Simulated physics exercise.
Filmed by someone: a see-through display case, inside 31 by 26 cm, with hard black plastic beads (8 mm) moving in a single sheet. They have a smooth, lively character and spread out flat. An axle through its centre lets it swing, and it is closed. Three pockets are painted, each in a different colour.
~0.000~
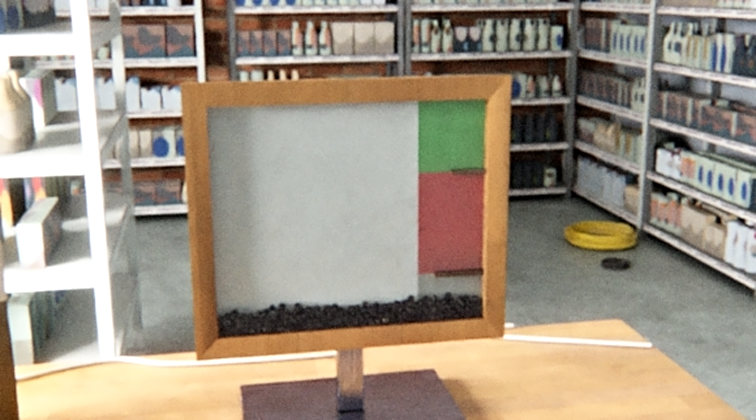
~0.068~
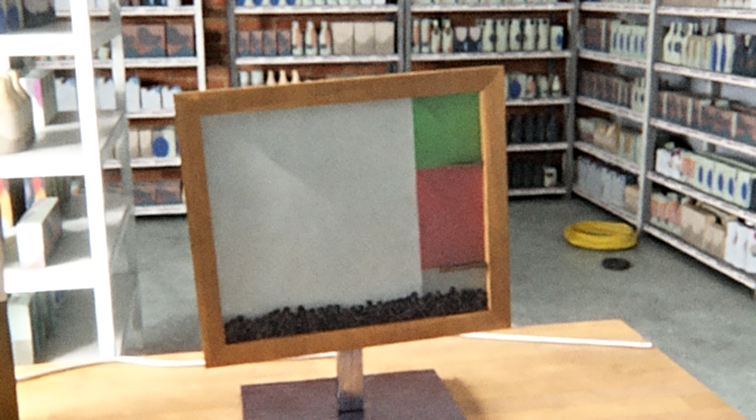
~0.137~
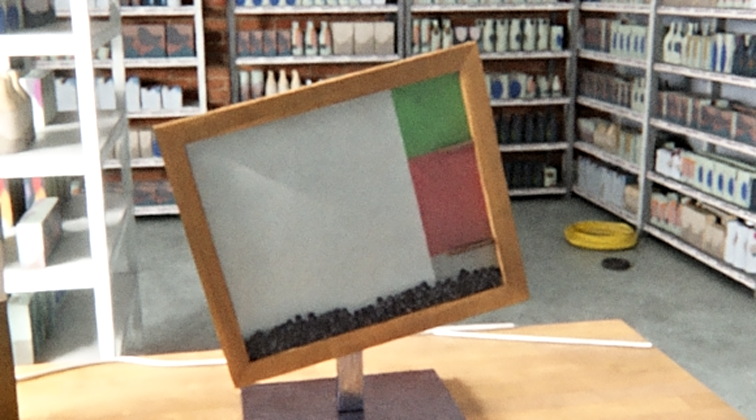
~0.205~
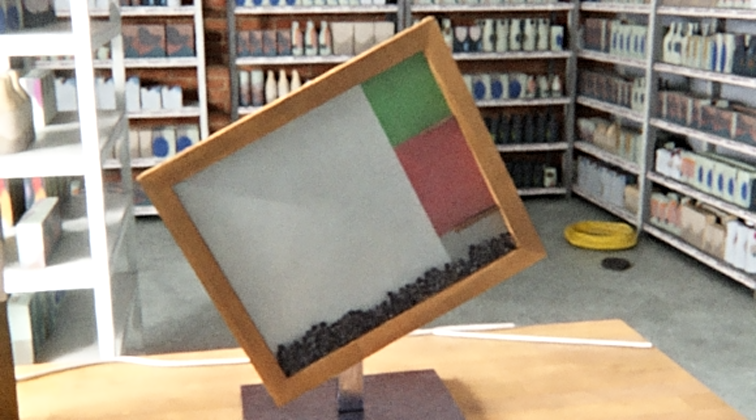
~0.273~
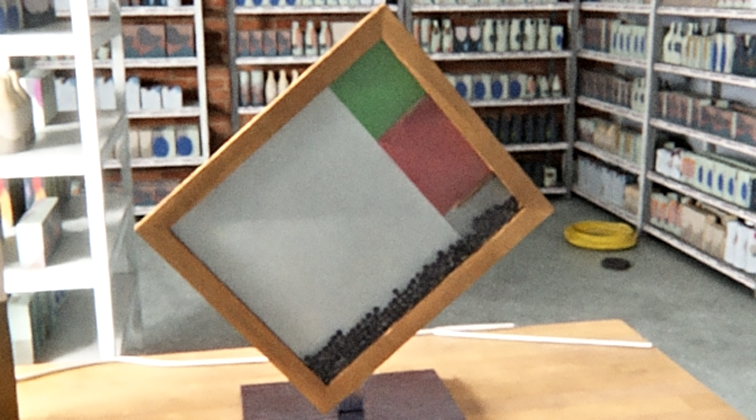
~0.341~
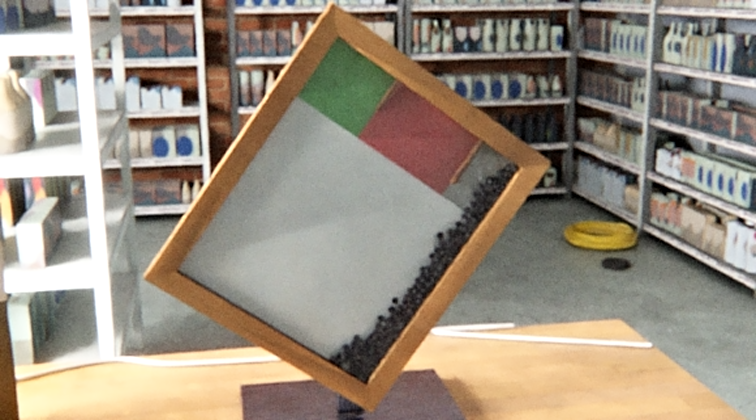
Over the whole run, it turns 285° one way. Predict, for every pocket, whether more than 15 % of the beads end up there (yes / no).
Red pocket: Yes. Green pocket: Yes. Grey pocket: No.
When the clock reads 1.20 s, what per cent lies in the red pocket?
Reading: Around 0 per cent of the load.
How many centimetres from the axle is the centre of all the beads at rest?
Offset approx. 7 cm right, 12 cm below.
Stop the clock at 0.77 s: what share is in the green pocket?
Share: Some 0 %.
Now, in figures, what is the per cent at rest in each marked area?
Red pocket 50, green pocket 50, grey pocket 0.
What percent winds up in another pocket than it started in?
Some 100 per cent.
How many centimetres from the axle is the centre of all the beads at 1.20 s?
Offset approx. 8 cm right, 7 cm below.
After 0.77 s, it stands 139° anticlockwise; the beads' middle is 7 cm right of and 11 cm below the centre; nothing in the marked areas.
After 1.20 s, it has come round 225° anticlockwise; the beads' middle is 8 cm right of and 7 cm below the centre; green 25 %.
After 1.57 s, it has come round 285° anticlockwise; the beads' middle is 9 cm right of and 10 cm below the centre; red 25 %, green 65 %.
Settled by 3.2 s, it has come round 285° anticlockwise; red 50 %, green 50 %, grey 0 %.
